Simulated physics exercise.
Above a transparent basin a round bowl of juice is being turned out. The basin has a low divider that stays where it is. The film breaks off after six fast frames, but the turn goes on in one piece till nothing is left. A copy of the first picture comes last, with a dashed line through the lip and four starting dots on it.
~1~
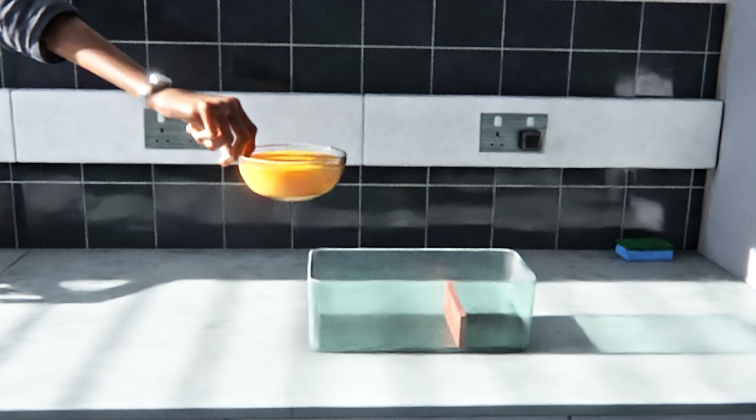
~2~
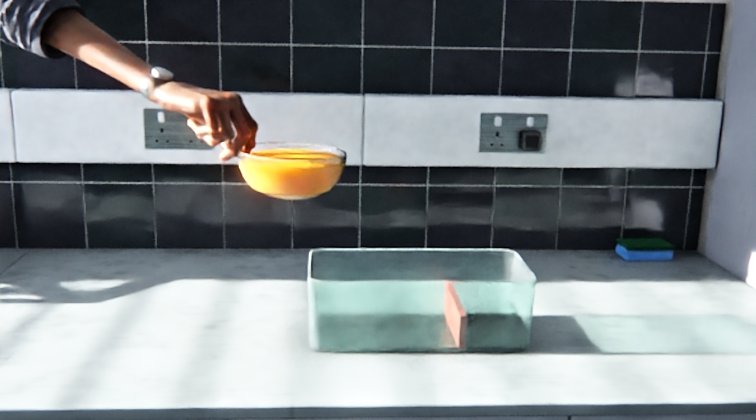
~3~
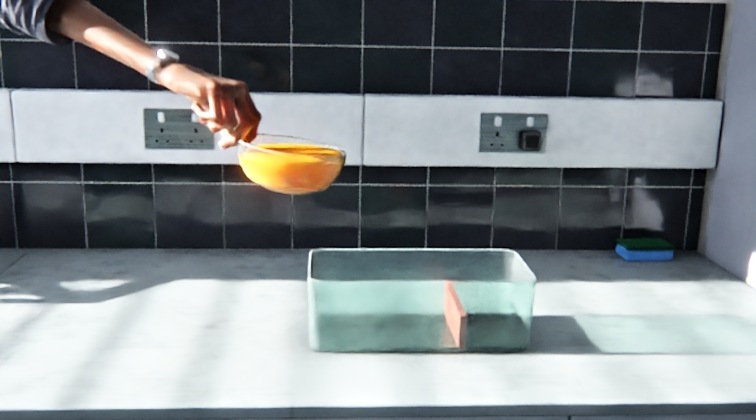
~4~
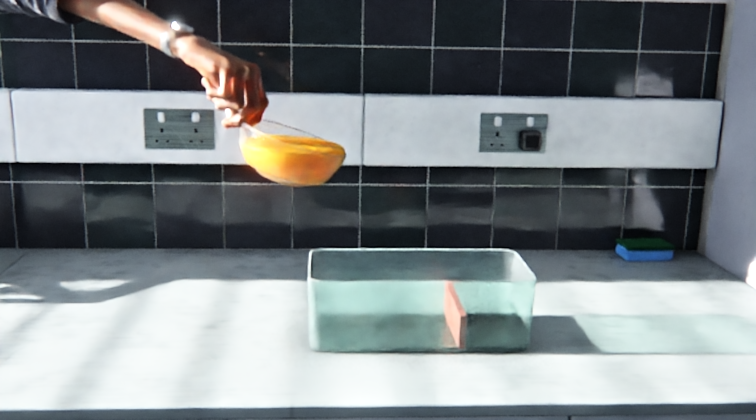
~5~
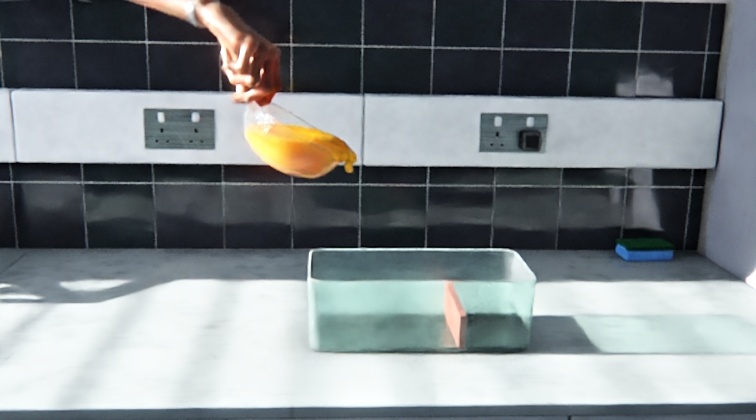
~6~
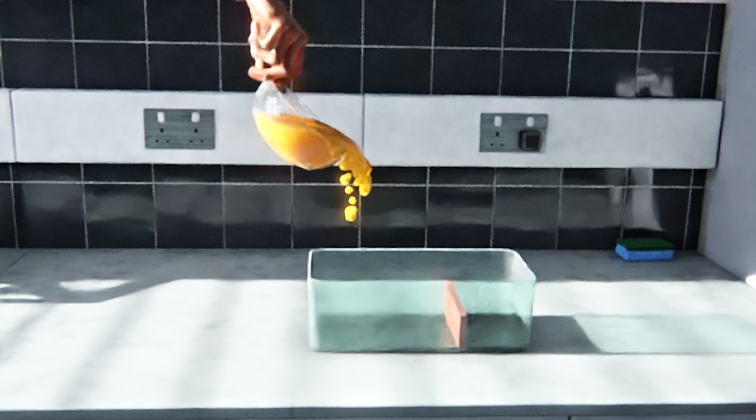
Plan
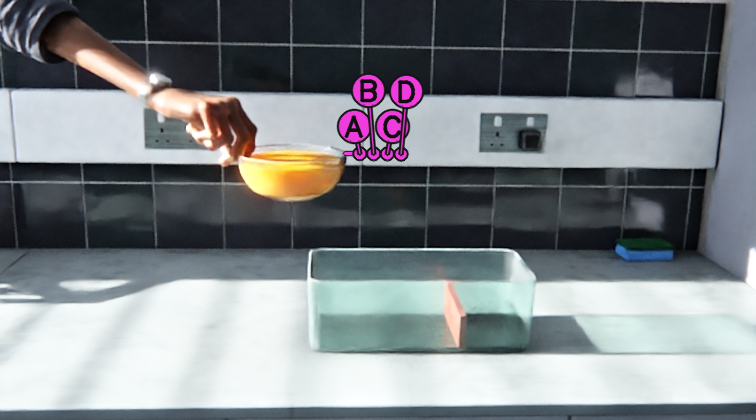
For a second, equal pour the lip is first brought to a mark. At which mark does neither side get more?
The best place is B.
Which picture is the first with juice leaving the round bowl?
In picture 4.
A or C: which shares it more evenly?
Here it is place C.
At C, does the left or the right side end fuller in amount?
More ends on the right.
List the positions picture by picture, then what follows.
The first picture shows upright, lip at (345, 153); basin from (310, 350) to (529, 348); top of the wall at (455, 298); nothing has left yet.
The second picture shows tipped about 2°, lip at (345, 153); nothing has left yet.
The third picture shows tipped about 8°, lip at (345, 153); nothing has left yet.
The fourth picture shows tipped about 18°, lip at (345, 153); juice is over the lip, down to (345, 153).
The fifth picture shows tipped about 31°, lip at (345, 153); juice is over the lip, down to (349, 168).
The sixth picture shows tipped about 46°, lip at (345, 153); juice is over the lip, down to (350, 216).
In magenta, A at (359, 153); B at (373, 153); C at (387, 153); D at (401, 154).
With A, about 74 % ends left of the wall and 22 % right of it; 4 % is lost outside.
With B, about 47 % ends left of the wall and 47 % right of it; 6 % is lost outside.
With C, about 30 % ends left of the wall and 65 % right of it; 5 % is lost outside.
With D, about 31 % ends left of the wall and 65 % right of it; 4 % is lost outside.
